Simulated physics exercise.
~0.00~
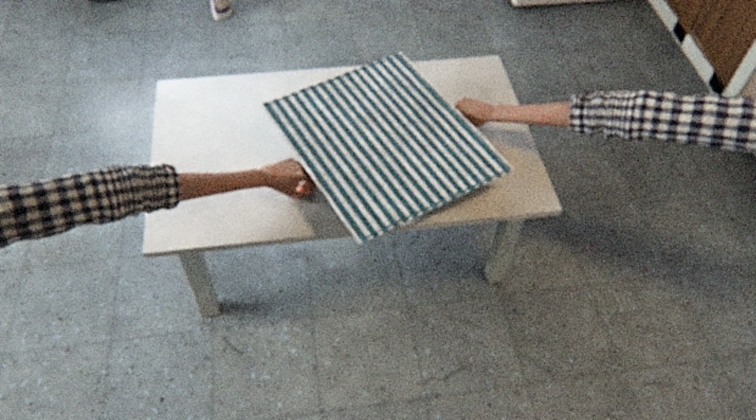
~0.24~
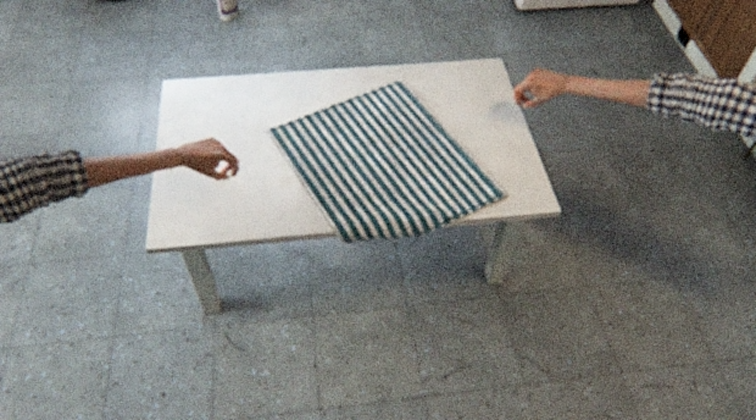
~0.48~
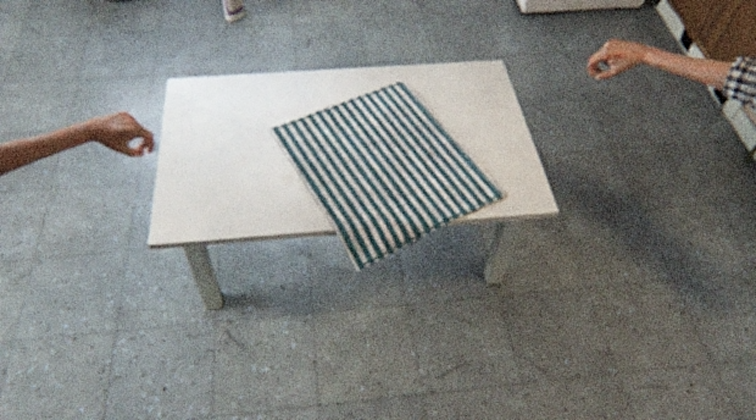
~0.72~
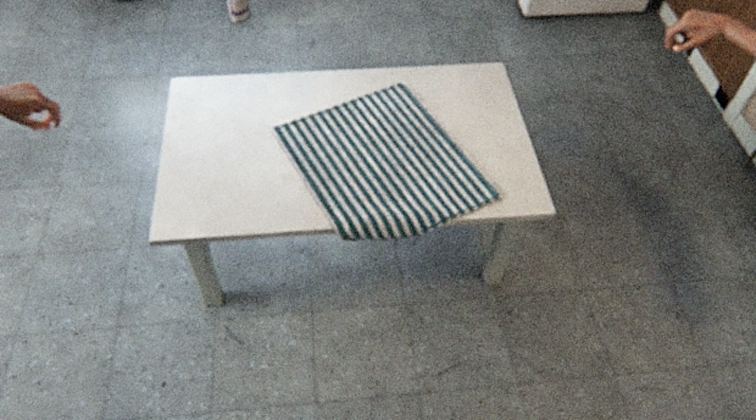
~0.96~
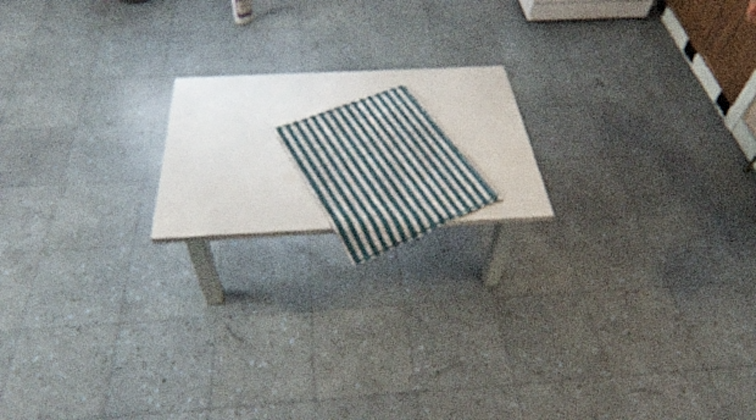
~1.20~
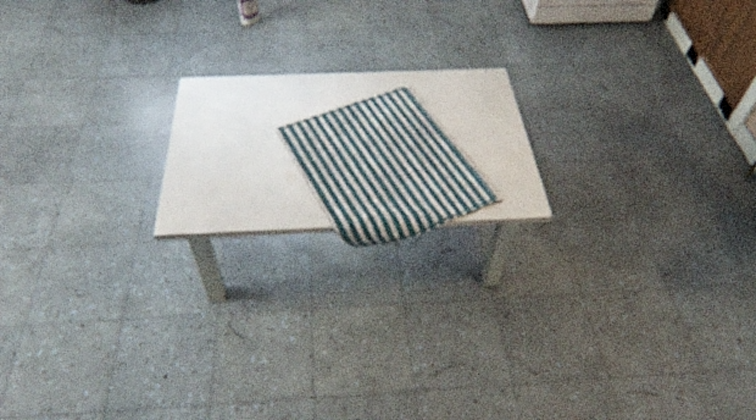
A green and white striped tea towel is held flat at an angle above a white folding table, seen from above on a grey tiled floor. Two hands in dark checked sleeves reach in from left and right to hold it. They let go, and the towel settles a little lower on the tabletop, with its near corner past the front edge. The hands draw apart and leave the view as the camera drifts slightly. The overhanging corner flaps gently, dipping and curling, but most of the towel remains on top and it stays on the table.
